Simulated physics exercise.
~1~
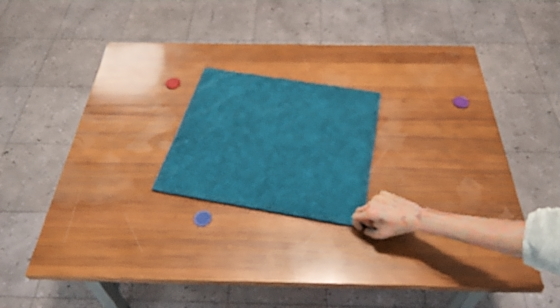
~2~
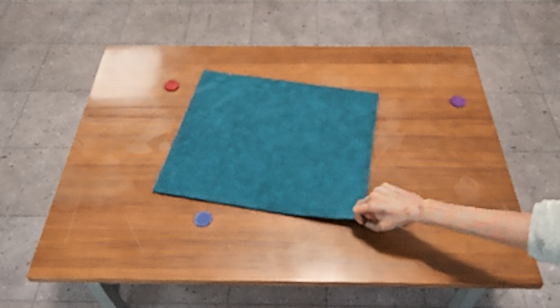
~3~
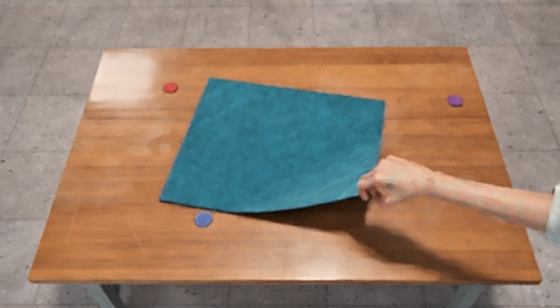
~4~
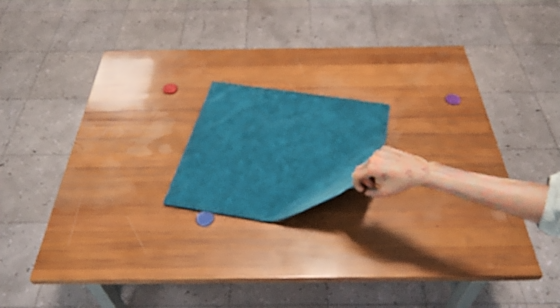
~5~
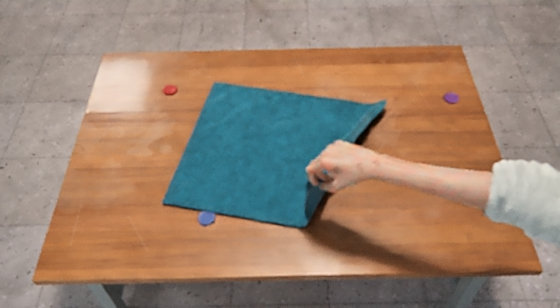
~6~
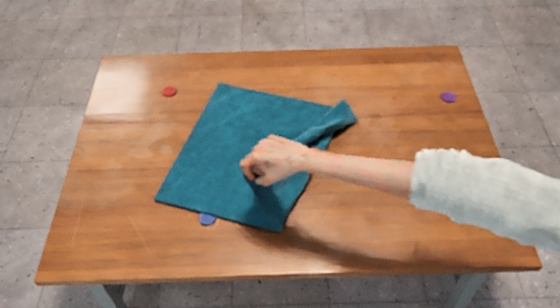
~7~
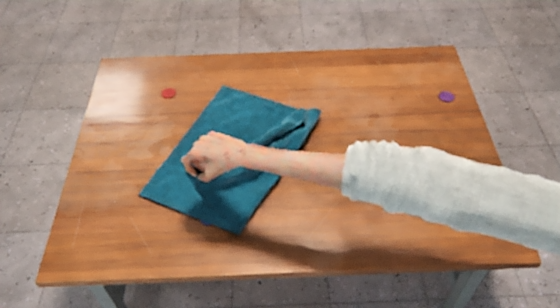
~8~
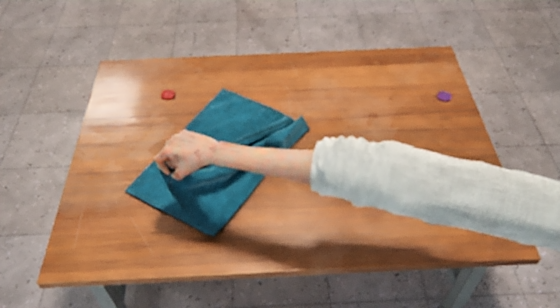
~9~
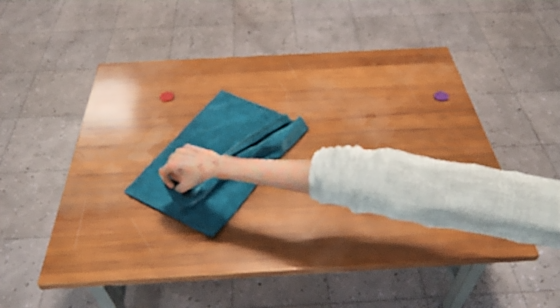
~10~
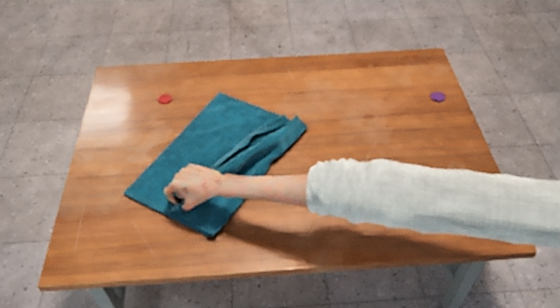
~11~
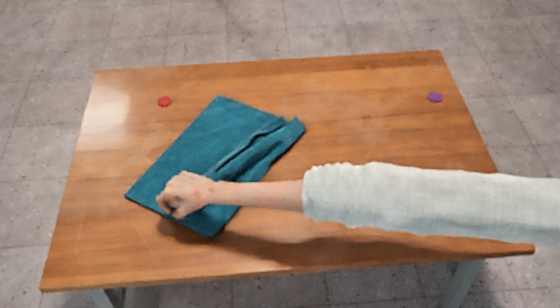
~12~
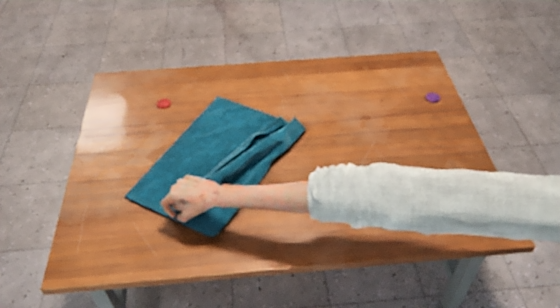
The clip opens on a wooden table where a teal hand towel lies flat among a red token, a purple disc and a blue token. A hand reaching in from the right grips the towel's near right corner and lifts it slightly. It then draws the corner leftward, folding the cloth over itself as the towel shifts left and covers the blue token. The hand lowers the corner near the towel's left side and settles there while the view drifts gently. At the end, the towel lies folded and rumpled beneath the hand, with the red token and purple disc still uncovered.
